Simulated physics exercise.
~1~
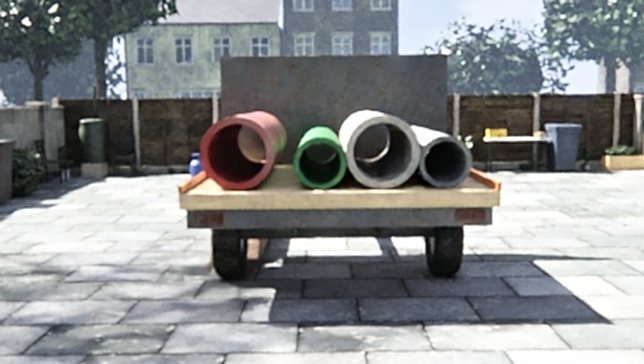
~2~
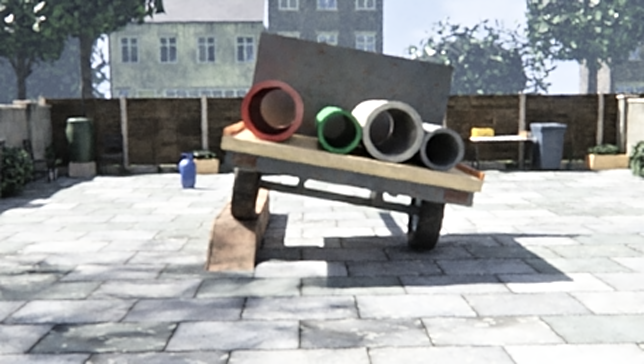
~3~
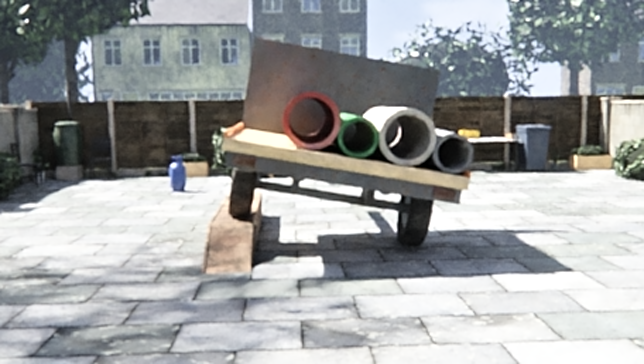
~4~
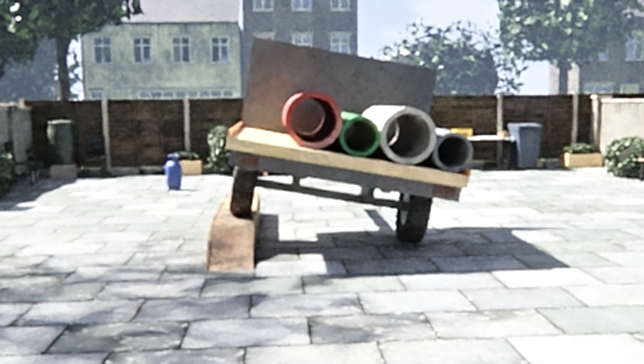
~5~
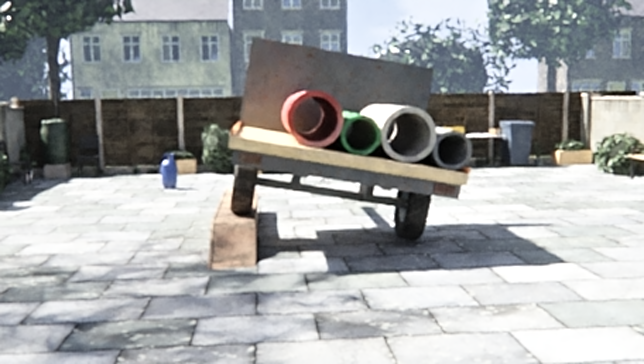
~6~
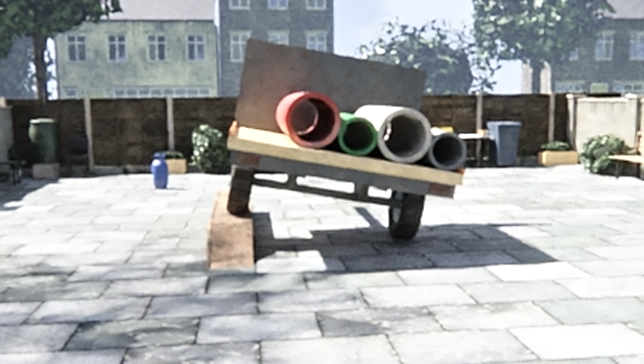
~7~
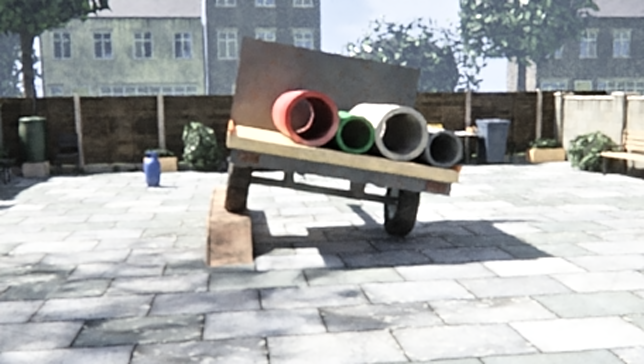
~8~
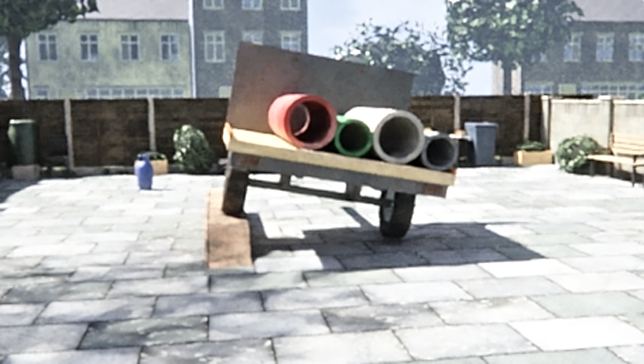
In a paved yard, a flat trailer seen from behind carries a red, a green and two grey pipes; its left wheel mounts a ramp, tilting the bed rightward, and the red pipe rolls right against the green one, where all four rest together, still aboard, as the view drifts.
